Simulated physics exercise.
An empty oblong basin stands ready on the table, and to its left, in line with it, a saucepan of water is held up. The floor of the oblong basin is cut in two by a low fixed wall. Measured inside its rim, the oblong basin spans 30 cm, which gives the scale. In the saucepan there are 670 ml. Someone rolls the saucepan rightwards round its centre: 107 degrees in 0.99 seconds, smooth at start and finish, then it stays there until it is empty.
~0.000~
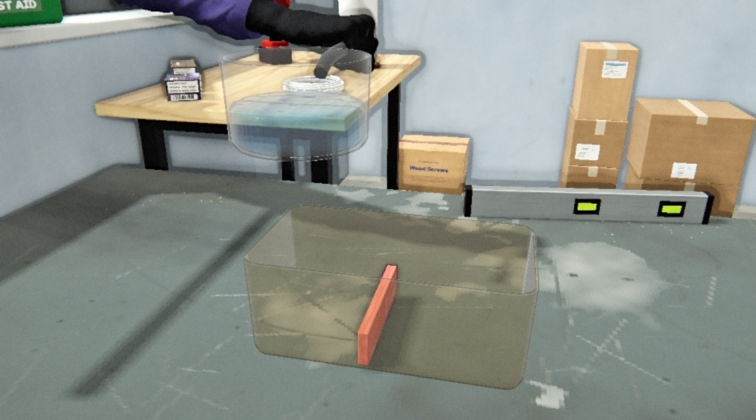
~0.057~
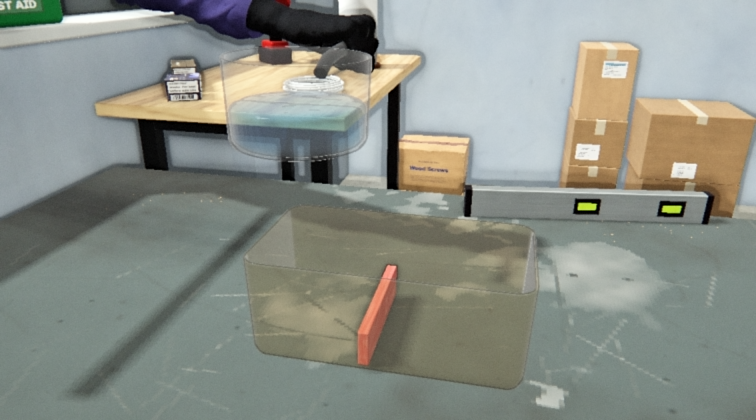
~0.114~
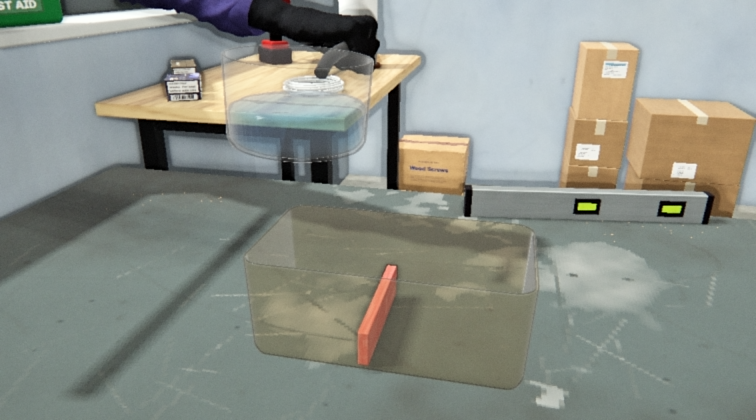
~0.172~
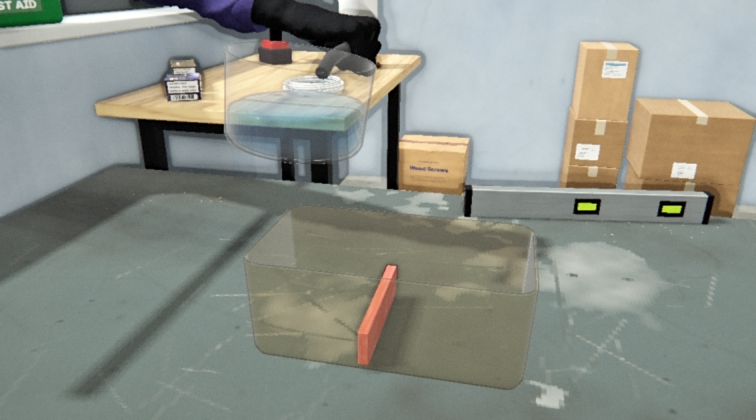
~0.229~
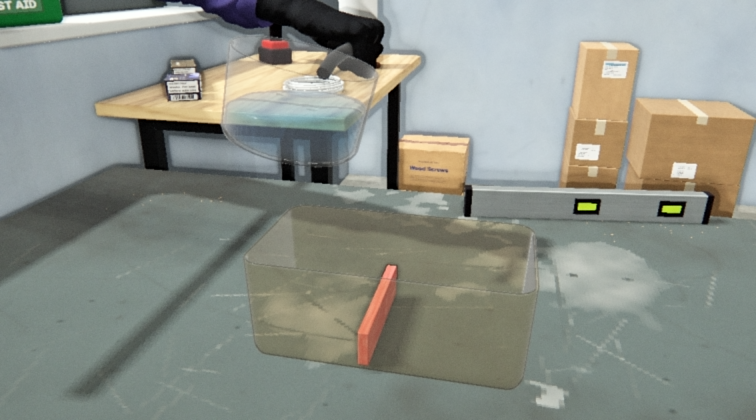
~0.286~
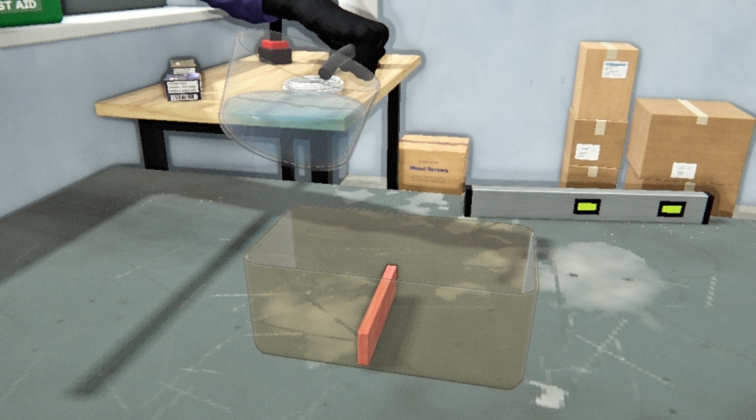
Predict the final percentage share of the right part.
Right part: About 92 %.
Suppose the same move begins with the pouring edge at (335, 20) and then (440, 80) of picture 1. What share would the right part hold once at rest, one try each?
Try 1: Approx. 55 %; try 2: Approx. 95 %.
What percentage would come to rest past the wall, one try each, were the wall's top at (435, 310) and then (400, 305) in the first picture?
One try each: Around 10 percent and then around 60 percent.
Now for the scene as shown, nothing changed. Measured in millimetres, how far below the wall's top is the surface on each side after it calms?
Left roughly 40 mm; right roughly 16 mm.
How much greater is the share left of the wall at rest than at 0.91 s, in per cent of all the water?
Close to 2% of the whole.
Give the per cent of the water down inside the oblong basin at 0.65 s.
The basin holds roughly 3 in a hundred parts at that moment.
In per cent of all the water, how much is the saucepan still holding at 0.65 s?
I'd estimate some 66 % remains.
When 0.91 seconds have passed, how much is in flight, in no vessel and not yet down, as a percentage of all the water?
Airborne fraction: Approx. 16 %.
After 0.65 s the tilt is 78° and 66 per cent is still to pour, 0 is left of the wall and 3 right of it.
After 0.91 s the tilt is 105° and 16 per cent is still to pour, 5 is left of the wall and 63 right of it.
After 1.19 s the tilt is 107° and 1 per cent is still to pour, 7 is left of the wall and 89 right of it.
After 1.49 s the tilt is 107° and 0 per cent is still to pour, 7 is left of the wall and 93 right of it.
In the end 7 per cent lies left of the wall, 92 right of it and 1 outside.
